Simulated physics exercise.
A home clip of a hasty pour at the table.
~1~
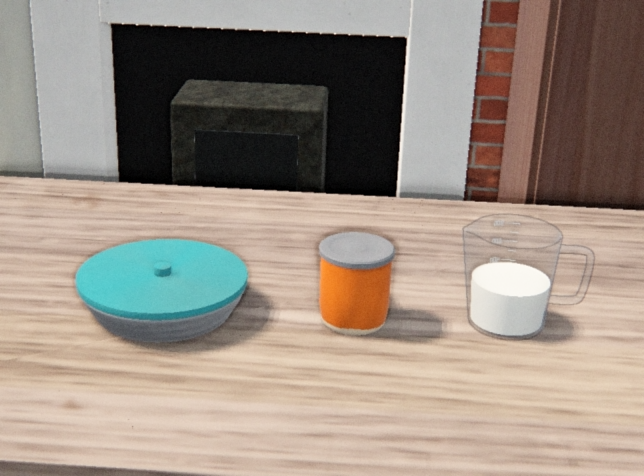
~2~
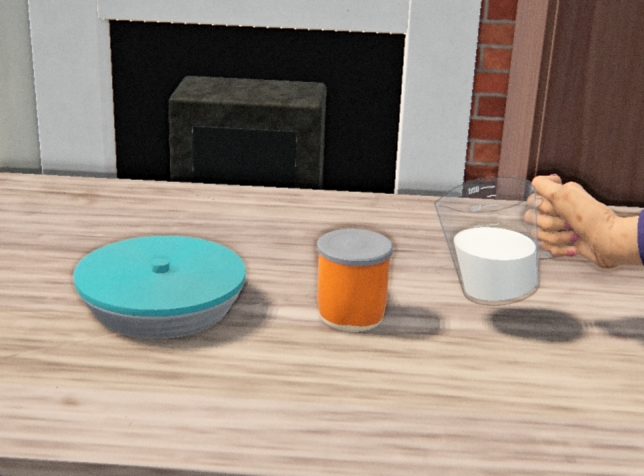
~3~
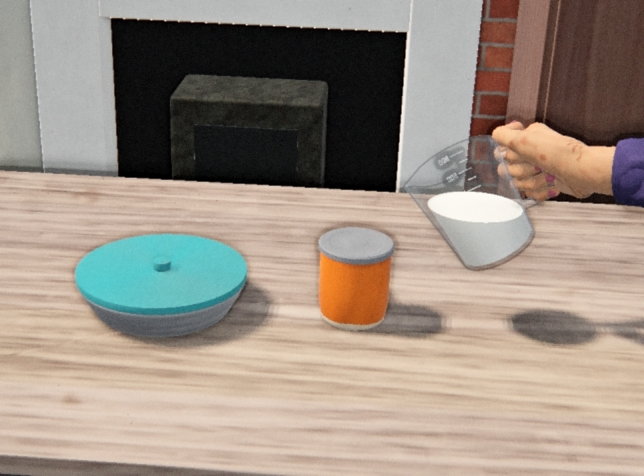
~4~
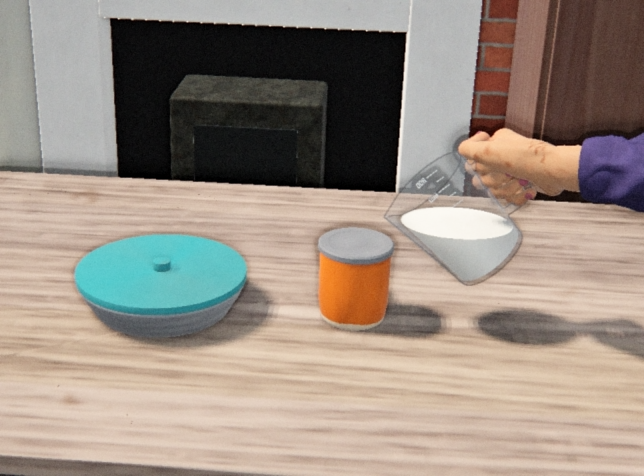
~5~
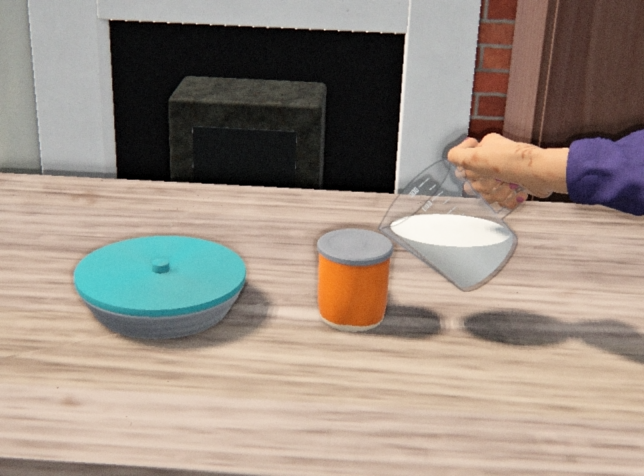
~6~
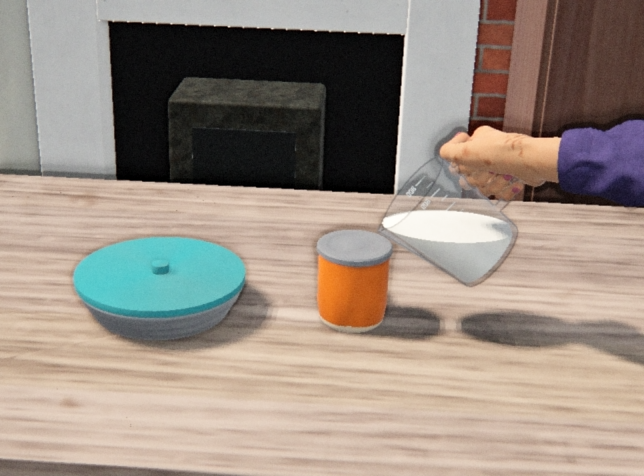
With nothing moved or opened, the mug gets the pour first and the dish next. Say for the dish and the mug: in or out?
Dish out, mug out.
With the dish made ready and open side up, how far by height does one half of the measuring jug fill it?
25 %, roughly.
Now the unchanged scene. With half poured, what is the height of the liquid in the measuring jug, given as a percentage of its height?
It sits at roughly 25 per cent of the height.
Next, it hits the lid of the mug and runs off.
After that, it hits the lid of the dish and runs off.
Finally, the mug is empty, in a puddle; the dish is empty, in a puddle.
